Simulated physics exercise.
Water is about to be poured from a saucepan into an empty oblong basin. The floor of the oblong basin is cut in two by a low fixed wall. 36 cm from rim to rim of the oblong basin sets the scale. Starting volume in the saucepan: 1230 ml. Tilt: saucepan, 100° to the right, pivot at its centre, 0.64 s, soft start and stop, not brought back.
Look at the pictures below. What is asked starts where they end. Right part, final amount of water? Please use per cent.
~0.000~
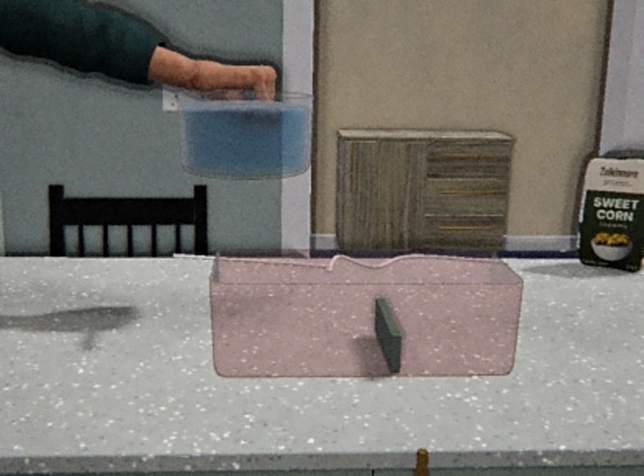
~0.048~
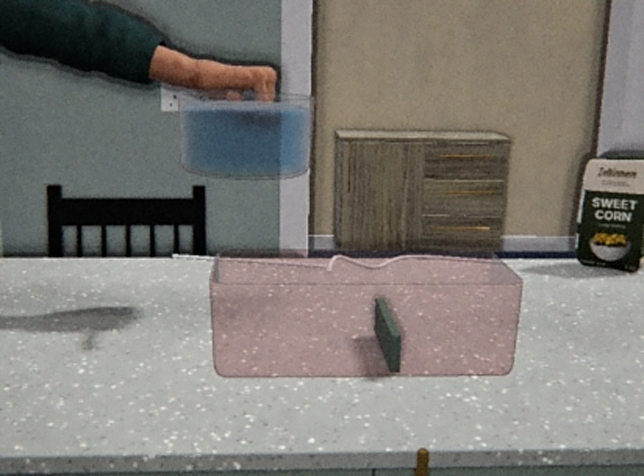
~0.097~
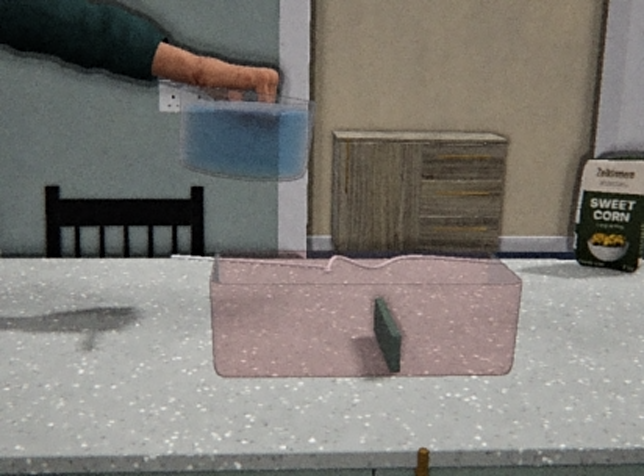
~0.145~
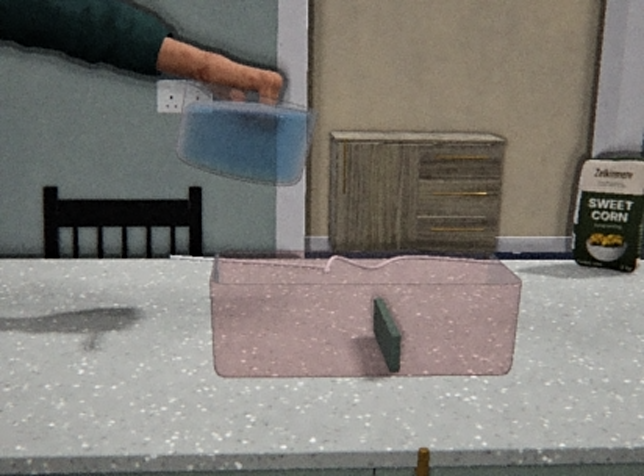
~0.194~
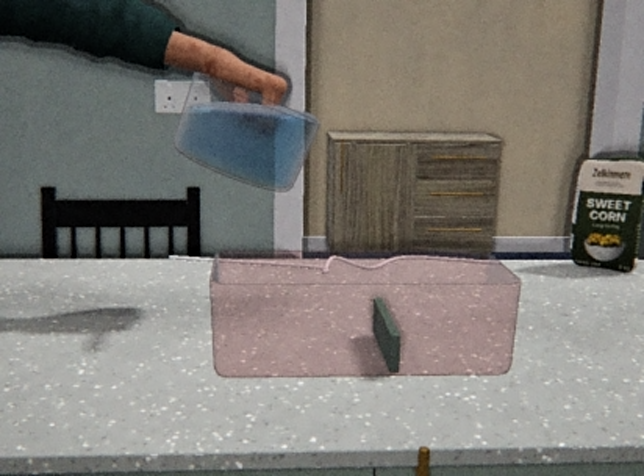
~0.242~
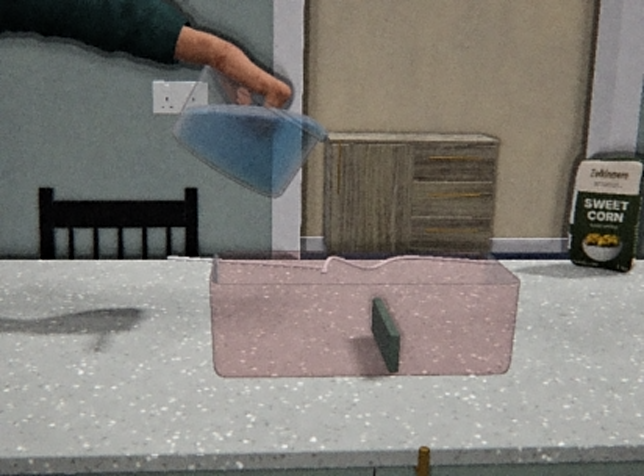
19 per cent.
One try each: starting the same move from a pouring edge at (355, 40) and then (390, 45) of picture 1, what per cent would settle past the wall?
Respectively 65 and 75 %.
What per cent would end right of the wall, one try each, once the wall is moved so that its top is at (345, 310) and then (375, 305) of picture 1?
65 per cent first, 30 per cent second.
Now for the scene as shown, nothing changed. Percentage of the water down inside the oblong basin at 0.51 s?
20 %, more or less.
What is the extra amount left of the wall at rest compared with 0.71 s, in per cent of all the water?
Around 5 per cent.
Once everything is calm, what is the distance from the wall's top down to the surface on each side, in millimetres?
Left 16 mm, right 36 mm.
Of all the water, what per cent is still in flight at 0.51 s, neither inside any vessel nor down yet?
My guess is roughly 42 %.
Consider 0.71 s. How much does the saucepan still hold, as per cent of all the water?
I'd say some 10 per cent remains.
Then, 0.51 s in, the tilt is 90° and 37 per cent is still to pour, 15 is left of the wall and 6 right of it.
Then, 0.71 s in, the tilt is 100° and 9 per cent is still to pour, 67 is left of the wall and 15 right of it.
Then, 0.92 s in, the tilt is 100° and 2 per cent is still to pour, 67 is left of the wall and 18 right of it.
Then, 1.14 s in, the tilt is 100° and 0 per cent is still to pour, 72 is left of the wall and 19 right of it.
Finally, 72 per cent lies left of the wall, 19 right of it and 9 outside.
